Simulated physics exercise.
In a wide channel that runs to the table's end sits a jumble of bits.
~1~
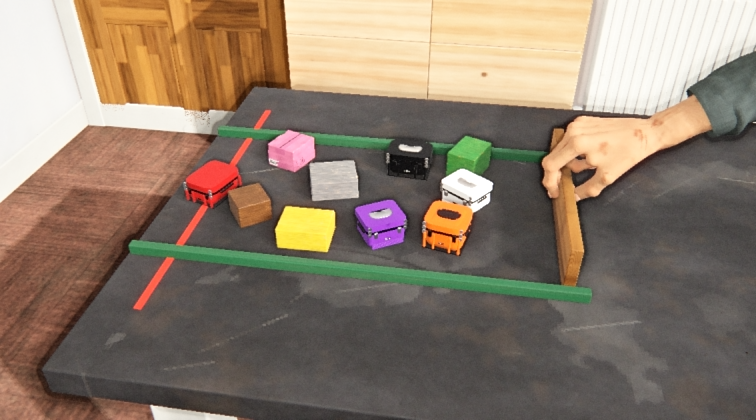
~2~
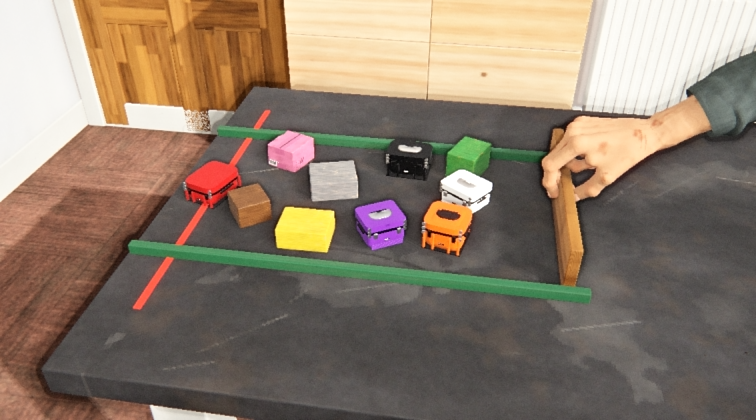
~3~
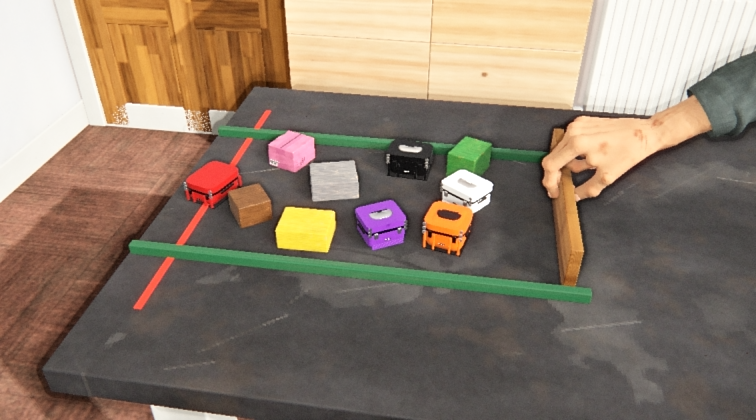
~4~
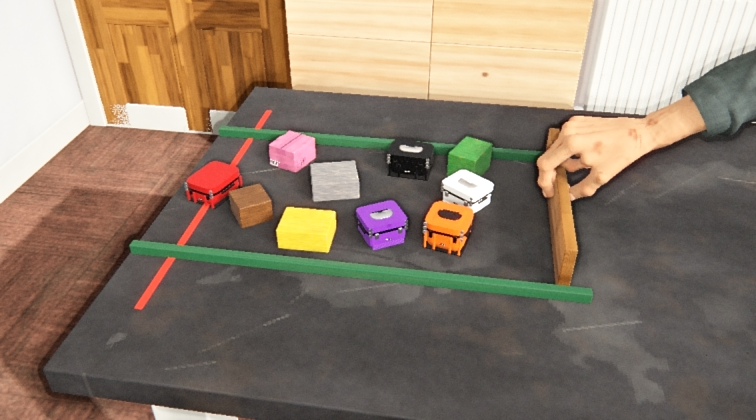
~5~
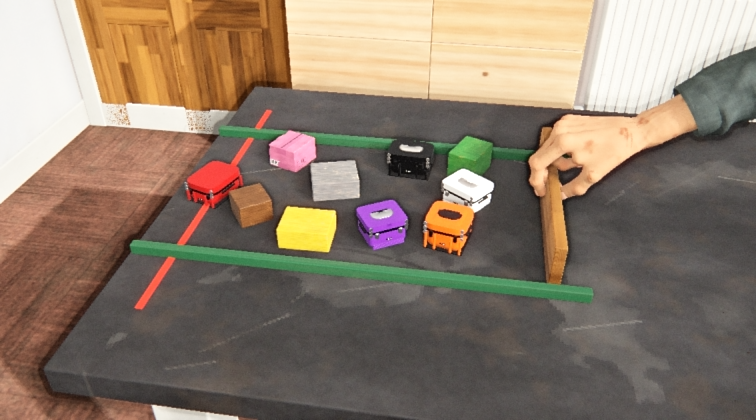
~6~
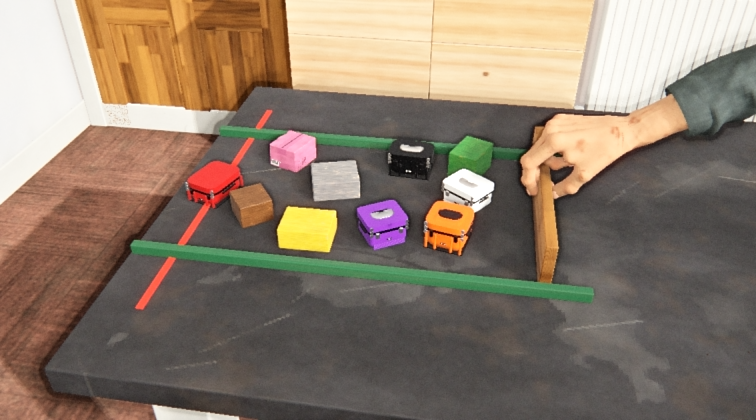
A hand sliding a wooden board slightly left between green rails, while the colourful blocks and small cases on the dark table stay still.
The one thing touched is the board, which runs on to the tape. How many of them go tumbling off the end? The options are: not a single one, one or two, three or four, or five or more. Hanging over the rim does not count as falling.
My answer: Five or more.
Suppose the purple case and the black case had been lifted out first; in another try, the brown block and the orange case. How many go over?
5 for the first case, 4 for the second.
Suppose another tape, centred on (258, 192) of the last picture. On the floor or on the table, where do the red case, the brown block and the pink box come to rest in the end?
In order, the red case goes off the edge, then the brown block goes off the edge, then the pink box goes off the edge.
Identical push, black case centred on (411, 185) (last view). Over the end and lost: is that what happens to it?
Then it tumbles off.
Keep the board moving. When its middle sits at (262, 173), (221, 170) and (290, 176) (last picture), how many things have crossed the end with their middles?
3, 7 and 0.
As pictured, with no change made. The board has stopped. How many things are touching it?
3 touch it.
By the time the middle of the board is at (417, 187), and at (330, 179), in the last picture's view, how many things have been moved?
Tally: First 6; then 10.
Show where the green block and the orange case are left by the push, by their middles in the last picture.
Final positions - green block around (227, 142), orange case around (179, 203).
Soon after, none off yet; red case at rest near (215, 185); brown block at rest near (252, 205); pink box at rest near (293, 151).
After that, none off yet; red case at rest near (215, 185); brown block moving near (243, 203); pink box displaced a little near (275, 151).
And then, none off yet; red case displaced about its own width near (172, 178); brown block displaced well along near (163, 198); pink box displaced well along near (207, 143).
In the end, the number that fall off is five or more; gone, black case, purple case, grey block, yellow block, pink box, brown block and red case.
